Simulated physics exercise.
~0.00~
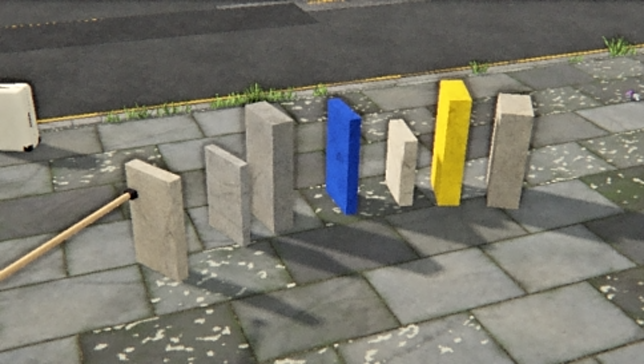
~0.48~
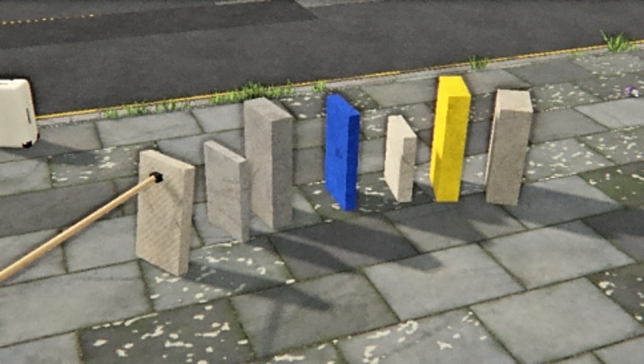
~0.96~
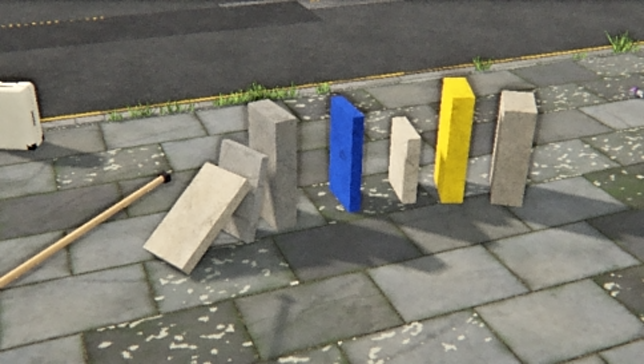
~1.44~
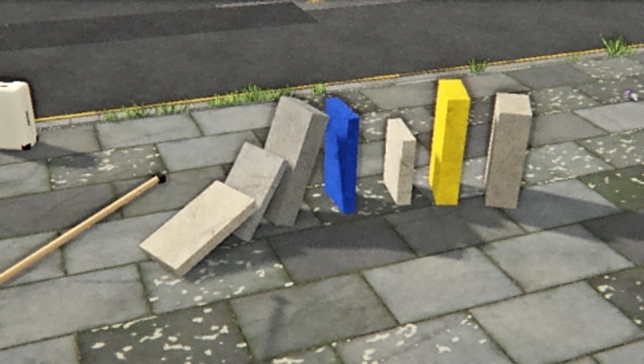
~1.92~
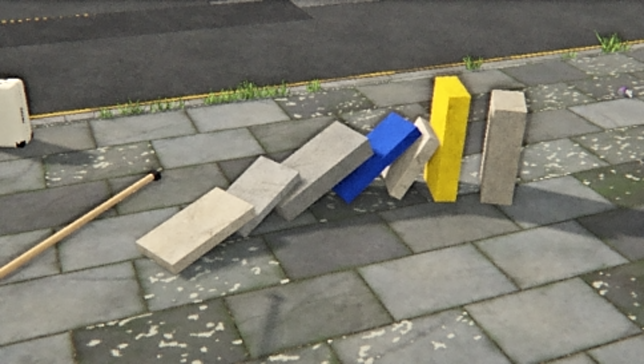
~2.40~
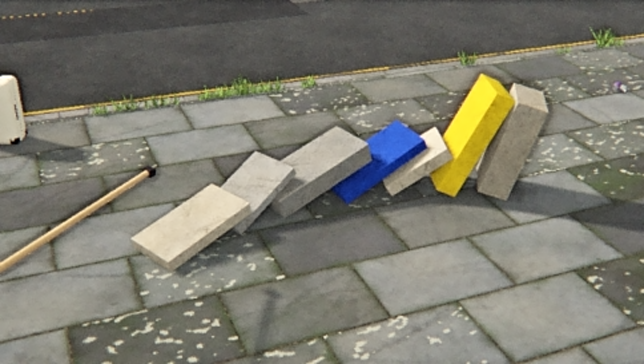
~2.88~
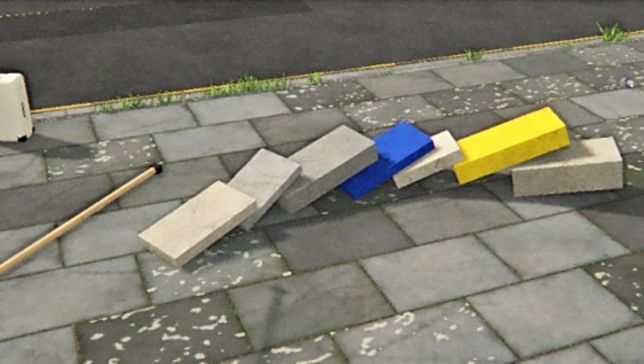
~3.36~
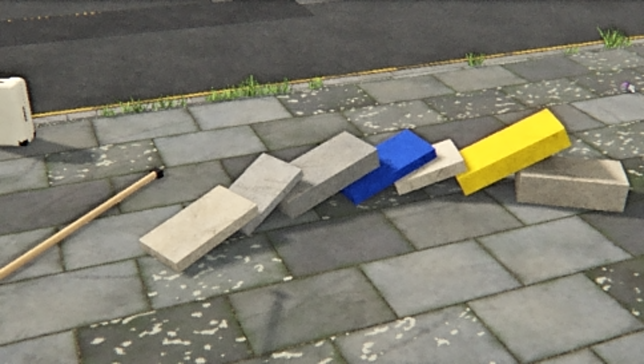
The footage shows a pole tipping the leftmost of seven upright slabs on a paved surface beside a road, and the slabs topple rightward one after another, including the blue and then the yellow, until all lie fallen in an overlapping row with none left standing.
